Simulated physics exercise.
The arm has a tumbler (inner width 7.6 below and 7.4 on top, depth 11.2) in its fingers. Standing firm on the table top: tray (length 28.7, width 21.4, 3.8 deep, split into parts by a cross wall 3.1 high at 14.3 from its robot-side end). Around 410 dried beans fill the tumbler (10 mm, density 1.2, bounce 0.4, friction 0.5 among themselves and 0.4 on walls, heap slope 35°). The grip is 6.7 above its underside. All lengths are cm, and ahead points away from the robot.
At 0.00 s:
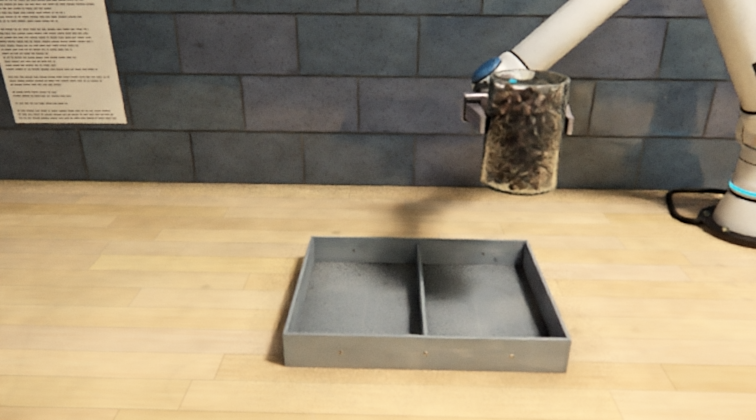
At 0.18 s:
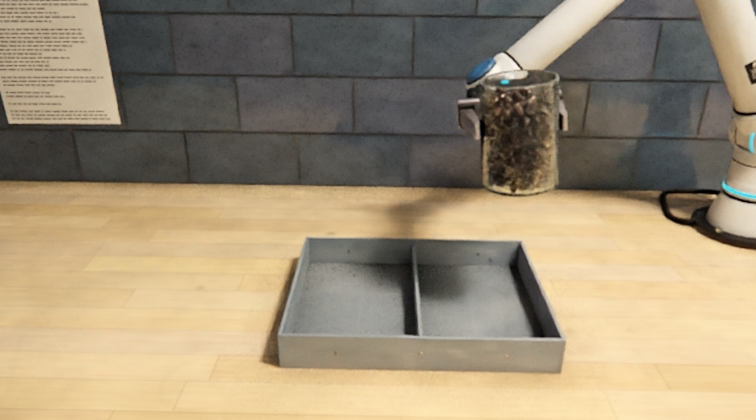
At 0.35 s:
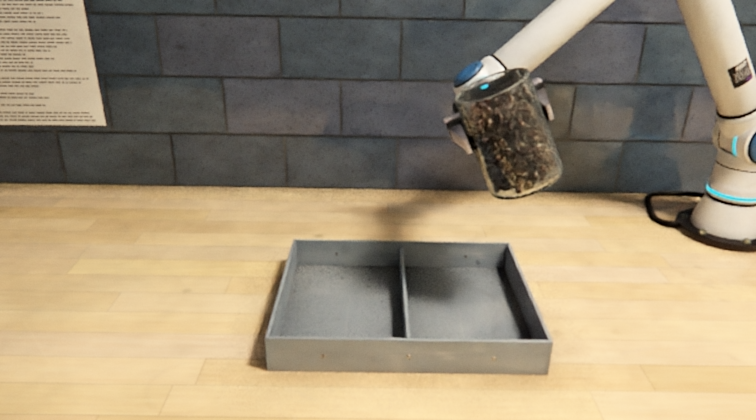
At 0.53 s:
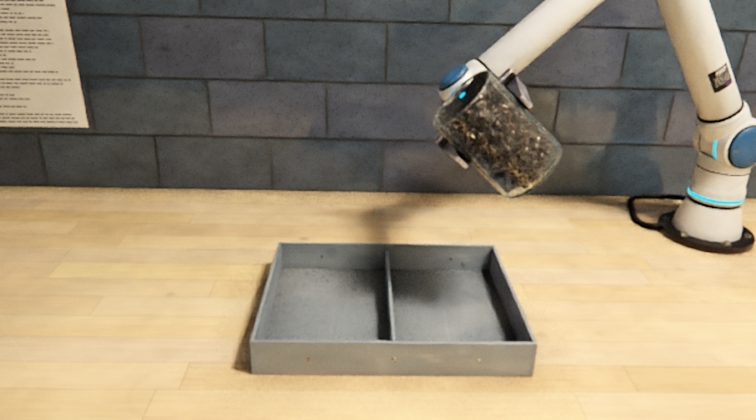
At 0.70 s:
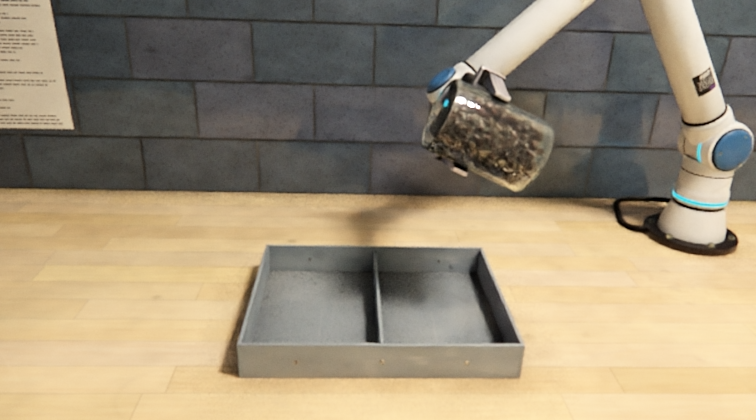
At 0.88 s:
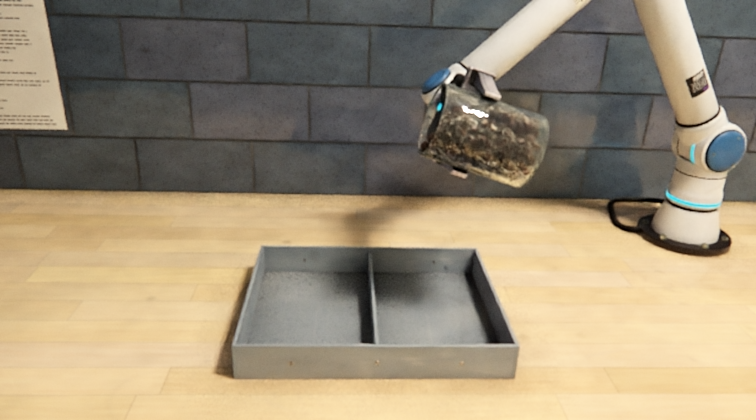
On a pale wooden table top before a dark brick wall, a robot arm holds a clear tumbler of dark dried beans upright above a grey tray split by a cross wall. The arm steadily tilts the tumbler until it lies nearly on its side, beans still inside, while the view shifts slightly.
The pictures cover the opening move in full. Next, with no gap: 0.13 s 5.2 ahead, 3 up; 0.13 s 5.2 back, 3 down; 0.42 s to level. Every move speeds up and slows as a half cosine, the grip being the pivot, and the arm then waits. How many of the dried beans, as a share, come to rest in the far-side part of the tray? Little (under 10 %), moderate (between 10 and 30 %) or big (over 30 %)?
In the far-side part of the tray the share is big, over 30 %.
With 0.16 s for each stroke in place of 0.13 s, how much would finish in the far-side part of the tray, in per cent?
It would be near 20 per cent.
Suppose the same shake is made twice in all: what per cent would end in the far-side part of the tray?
In that case some 55 per cent.
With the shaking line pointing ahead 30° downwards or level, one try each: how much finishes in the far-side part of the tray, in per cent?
About 5 and 20 per cent.
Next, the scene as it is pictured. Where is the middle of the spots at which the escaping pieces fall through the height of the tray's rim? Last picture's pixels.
Near (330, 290).
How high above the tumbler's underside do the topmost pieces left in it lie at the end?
About 6.5 cm.
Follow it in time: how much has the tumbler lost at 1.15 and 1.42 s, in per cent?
In turn: 40, 50.
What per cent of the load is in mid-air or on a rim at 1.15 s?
About 41 per cent.
After 1.15 s, tilted 73° forward, highest piece 25 above the table; 240 in the tumbler, 167 in flight or on a rim.
After 1.42 s, tilted 17° forward, highest piece 27 above the table; 204 in the tumbler, 167 in the far-side part, 35 in the robot-side part, 1 in flight or on a rim.
After 1.76 s, level, highest piece 23 above the table; 204 in the tumbler, 167 in the far-side part, 36 in the robot-side part.
After 2.81 s, level, highest piece 23 above the table; 204 in the tumbler, 167 in the far-side part, 36 in the robot-side part.
In the end, 204 in the tumbler, 167 in the far-side part, 36 in the robot-side part. That is 41 % in the far-side part of the tray.
